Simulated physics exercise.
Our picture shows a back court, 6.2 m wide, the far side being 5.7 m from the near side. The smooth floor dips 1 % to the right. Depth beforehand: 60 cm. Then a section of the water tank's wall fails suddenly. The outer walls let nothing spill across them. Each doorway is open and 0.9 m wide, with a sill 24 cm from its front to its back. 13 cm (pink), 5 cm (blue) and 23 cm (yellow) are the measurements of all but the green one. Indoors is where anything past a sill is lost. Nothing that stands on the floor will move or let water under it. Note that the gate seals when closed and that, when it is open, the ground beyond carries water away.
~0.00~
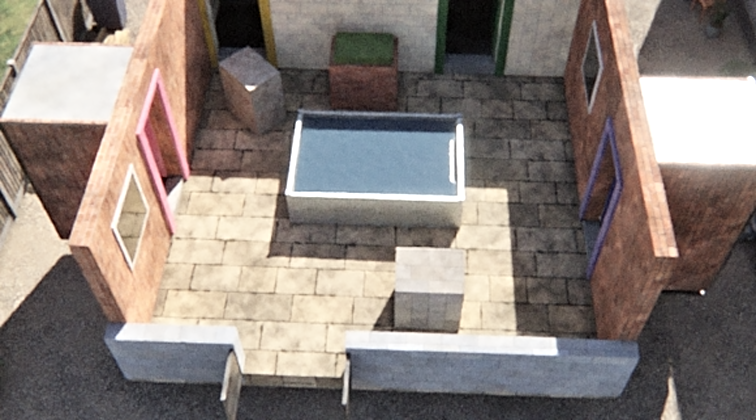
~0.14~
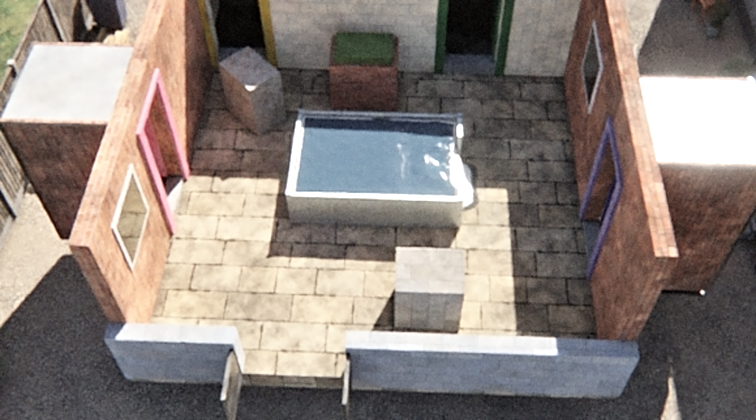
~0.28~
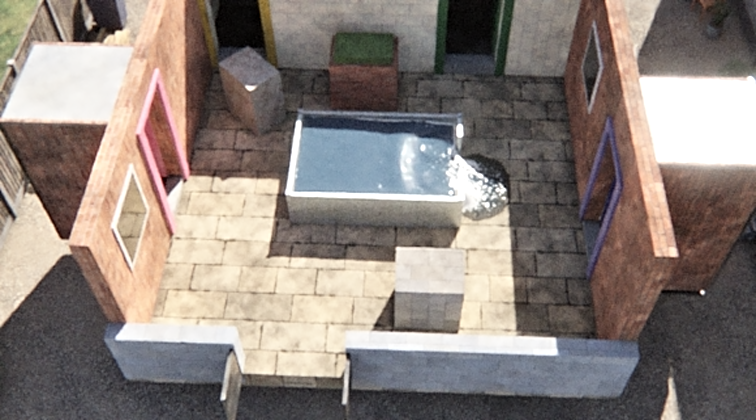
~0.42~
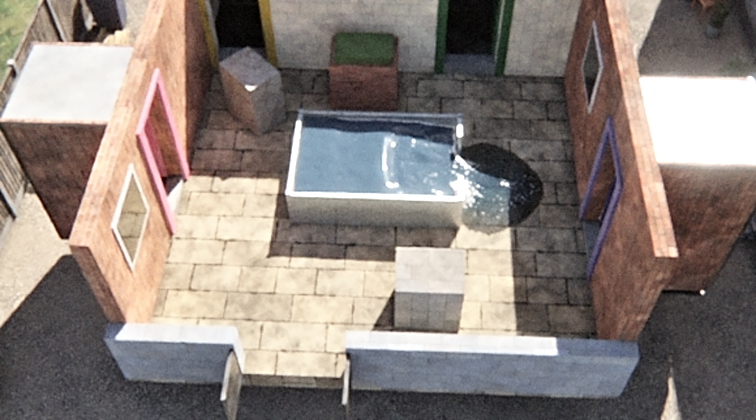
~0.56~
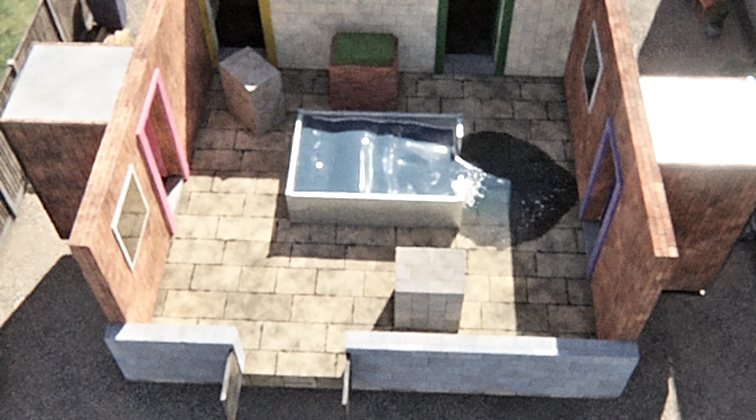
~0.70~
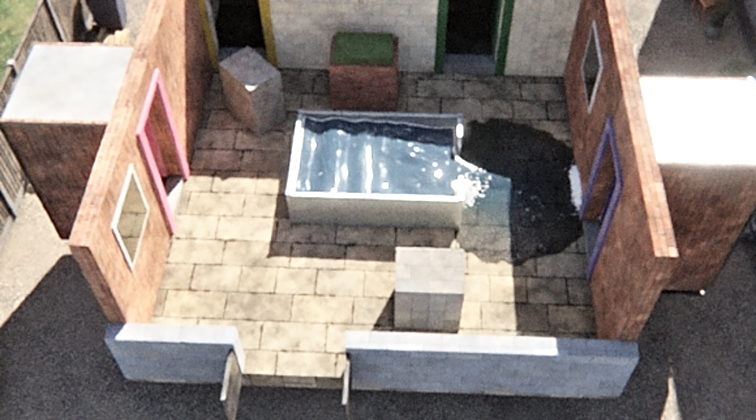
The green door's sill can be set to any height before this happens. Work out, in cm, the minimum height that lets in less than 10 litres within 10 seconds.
I would say 7.5 cm.
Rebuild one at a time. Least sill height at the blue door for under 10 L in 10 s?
Blue would need about 21 cm on its own.
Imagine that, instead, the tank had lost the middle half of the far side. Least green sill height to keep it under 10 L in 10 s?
About 20 cm.
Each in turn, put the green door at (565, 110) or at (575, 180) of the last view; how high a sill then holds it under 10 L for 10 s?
Roughly 17 cm for the first and 28 cm for the second.
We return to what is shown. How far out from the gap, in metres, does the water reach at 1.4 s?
Front distance: Approx. 3.0 m.
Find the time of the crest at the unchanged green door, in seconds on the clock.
At roughly 3.6 s.
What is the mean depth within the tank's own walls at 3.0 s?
Mean depth: Approx. 32 cm.
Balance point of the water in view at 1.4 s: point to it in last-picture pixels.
Approximately (416, 185).
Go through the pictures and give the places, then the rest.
Still water, 60 cm deep, in the water tank at (377, 157); the green door at (473, 29) is dry, in the first picture.
Water pours out at (456, 177) and has run 0.2 m, to (471, 204); about 7 cm deep outside, 60 cm at the back, in the second picture.
The gap is at (456, 177), the front 0.8 m out at (506, 196); the back of the water tank holds 60 cm, in the third picture.
The gap is at (456, 177), the front 1.3 m out at (537, 197); the back of the water tank holds 60 cm, in the fourth picture.
Water pours out at (456, 176) and has run 1.9 m, to (575, 193); about 4 cm deep outside, 60 cm at the back, in the fifth picture.
Water pours out at (456, 176) and has run 2.0 m, to (583, 227); about 4 cm deep outside, 55 cm at the back; 1.5 m in a straight line remain to the green door at (473, 29), in the sixth picture.
After 1.4 s water covers 20 % of the floor, deepest (32 cm) near (575, 193); it has not reached the green door.
After 3.0 s water covers 30 % of the floor, deepest (28 cm) near (560, 81); 9 cm at the green door, 0 litres in over its 23 cm sill.
After 10.0 s water covers 95 % of the floor, deepest (14 cm) near (560, 81); 9 cm at the green door, 0 litres in over its 23 cm sill.
At the green door as built, the water arrived by 2.2 s and peaked near 10 cm at 3.6 s.
Run again over the same 10 s with other heights there, 16 litres in over 6.5 cm, 4 litres over 8.5 cm. The limit of 10 litres is kept from about 7.5 cm up.
